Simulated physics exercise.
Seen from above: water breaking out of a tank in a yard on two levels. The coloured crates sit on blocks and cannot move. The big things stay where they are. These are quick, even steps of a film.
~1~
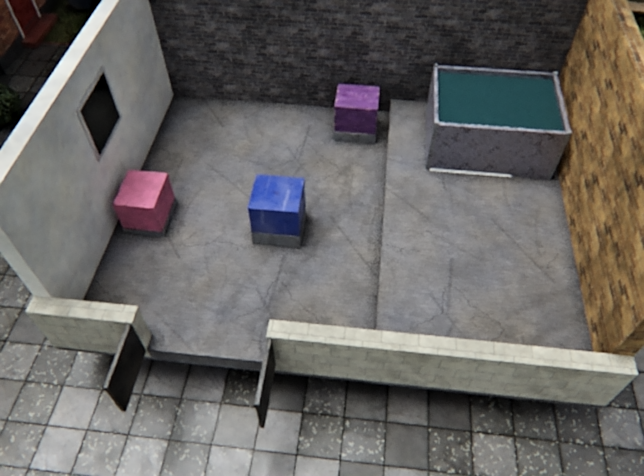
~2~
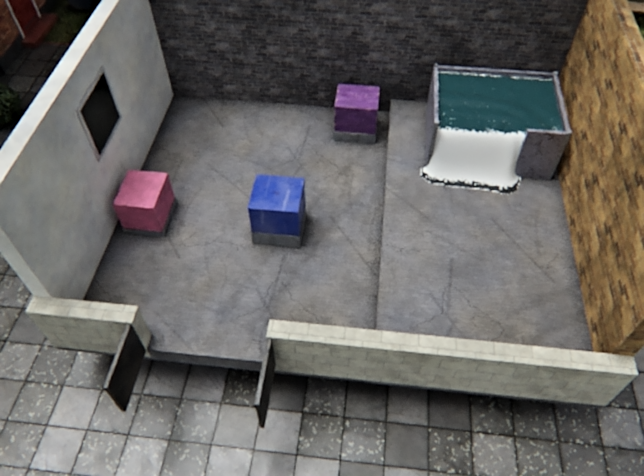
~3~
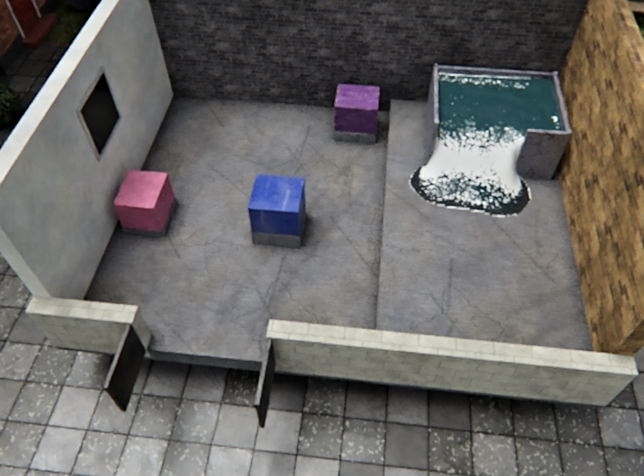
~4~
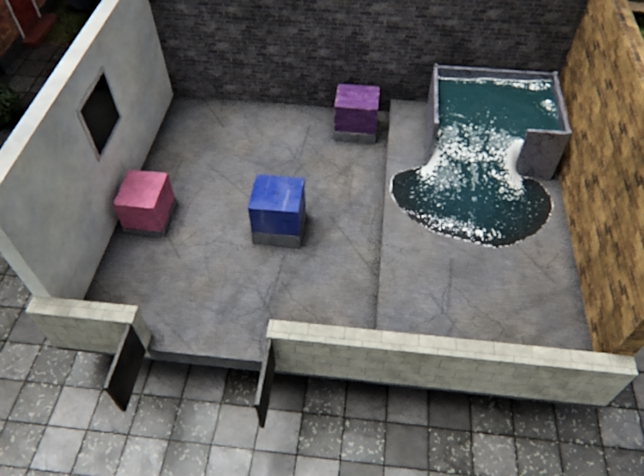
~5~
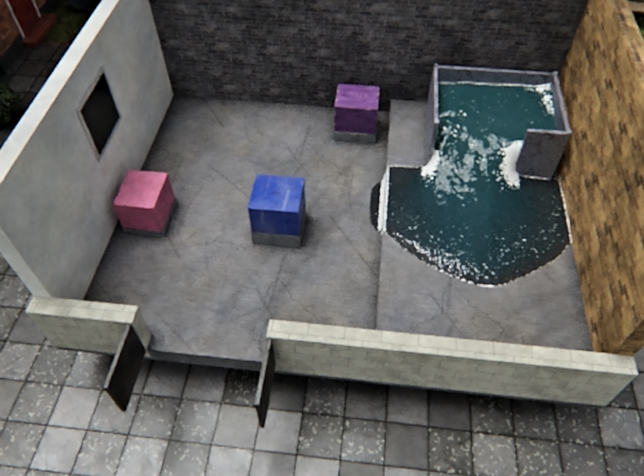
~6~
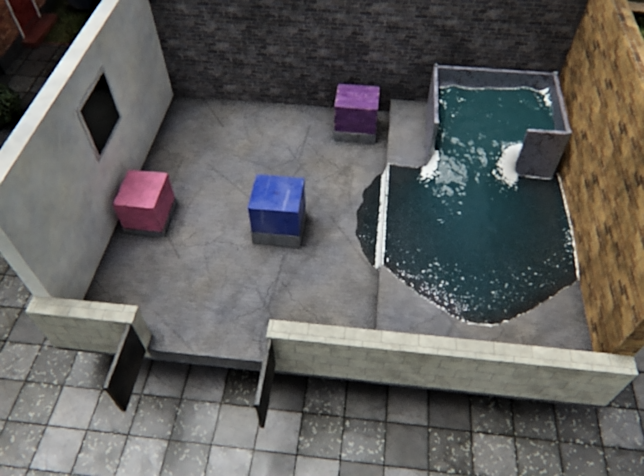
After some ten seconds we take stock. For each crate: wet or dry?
One by one: The purple crate escapes dry; the pink crate is wetted; the blue crate escapes dry.
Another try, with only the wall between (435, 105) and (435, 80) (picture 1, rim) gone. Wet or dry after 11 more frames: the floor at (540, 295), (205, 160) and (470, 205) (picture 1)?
In that order: Clear, under water, free of water.
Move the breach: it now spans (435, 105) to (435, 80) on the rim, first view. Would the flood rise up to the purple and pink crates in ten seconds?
My reading: The purple crate gets wet, the pink crate takes water.
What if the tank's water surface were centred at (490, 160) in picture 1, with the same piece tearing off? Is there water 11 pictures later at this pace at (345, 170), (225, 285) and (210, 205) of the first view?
In that order: Not flooded, wet, free of water.
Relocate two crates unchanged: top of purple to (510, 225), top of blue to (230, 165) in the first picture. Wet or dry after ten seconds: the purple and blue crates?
Then: The purple one takes water; the blue one remains dry.
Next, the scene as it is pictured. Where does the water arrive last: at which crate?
Last comes the purple one.
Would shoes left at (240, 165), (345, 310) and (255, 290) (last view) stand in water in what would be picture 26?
In turn: Free of water, under water, covered.
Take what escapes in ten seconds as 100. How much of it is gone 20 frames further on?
Near 25 in a hundred.
A moment on, water covers 40 % of the floor; the purple crate not reached, the pink crate not reached, the blue crate water round its plinth.
Next, water covers 45 % of the floor; the purple crate not reached, the pink crate not reached, the blue crate water round its plinth.
Then, water covers 55 % of the floor; the purple crate not reached, the pink crate water round its plinth, the blue crate water round its plinth.
Later, water covers 80 % of the floor; the purple crate not reached, the pink crate water round its plinth, the blue crate water round its plinth.
In the end, water covers 95 % of the floor; the purple crate stayed above the water, the pink crate was topped, the blue crate stayed above the water.
